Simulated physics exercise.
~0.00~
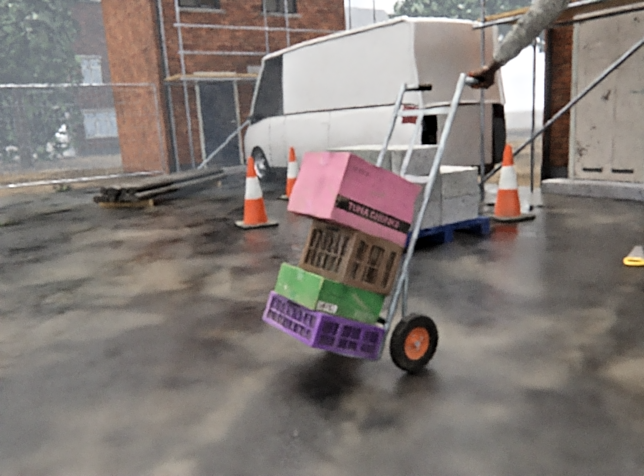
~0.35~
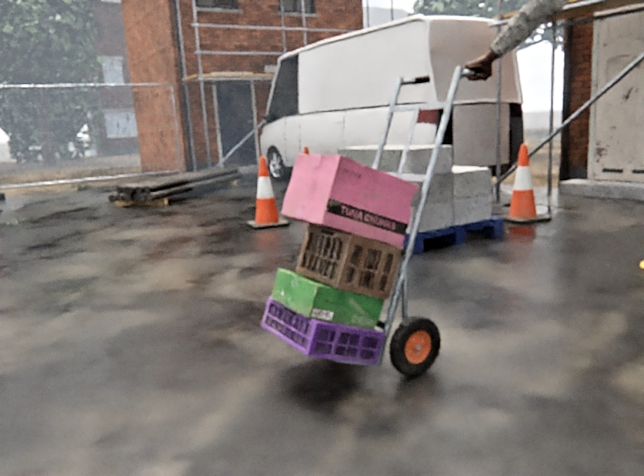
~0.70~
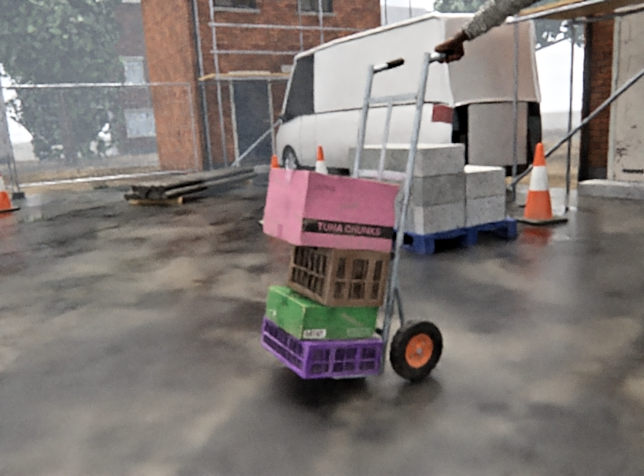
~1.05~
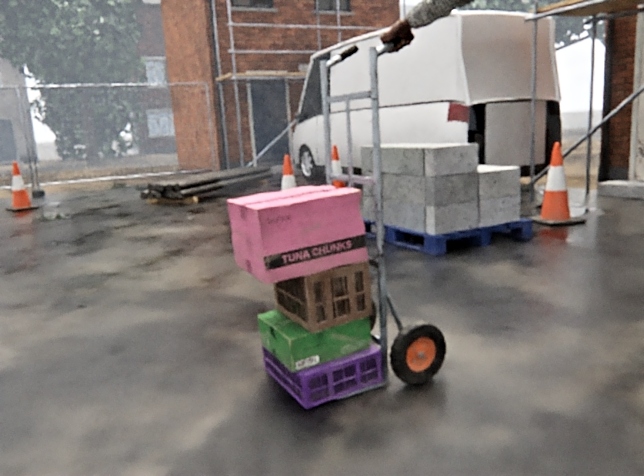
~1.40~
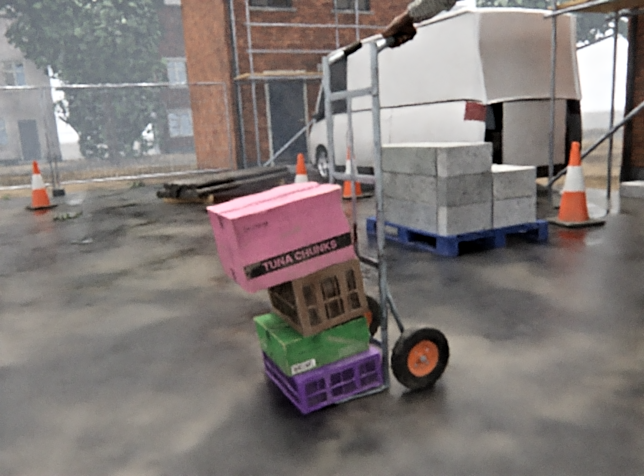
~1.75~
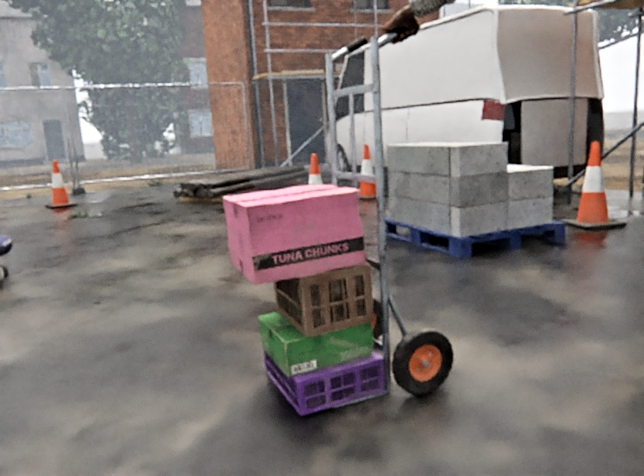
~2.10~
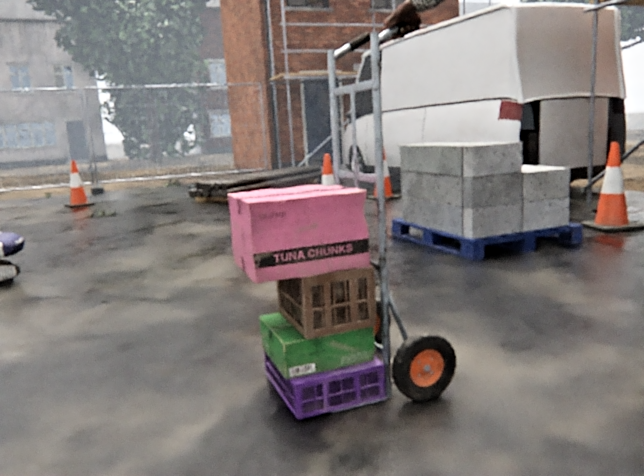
In the video, a hand swings a tilted hand truck upright, carrying a purple crate, green box, brown crate and pink box; the stack rocks forward as the truck stops, the pink box tipping slightly before settling back, still on top and upright.
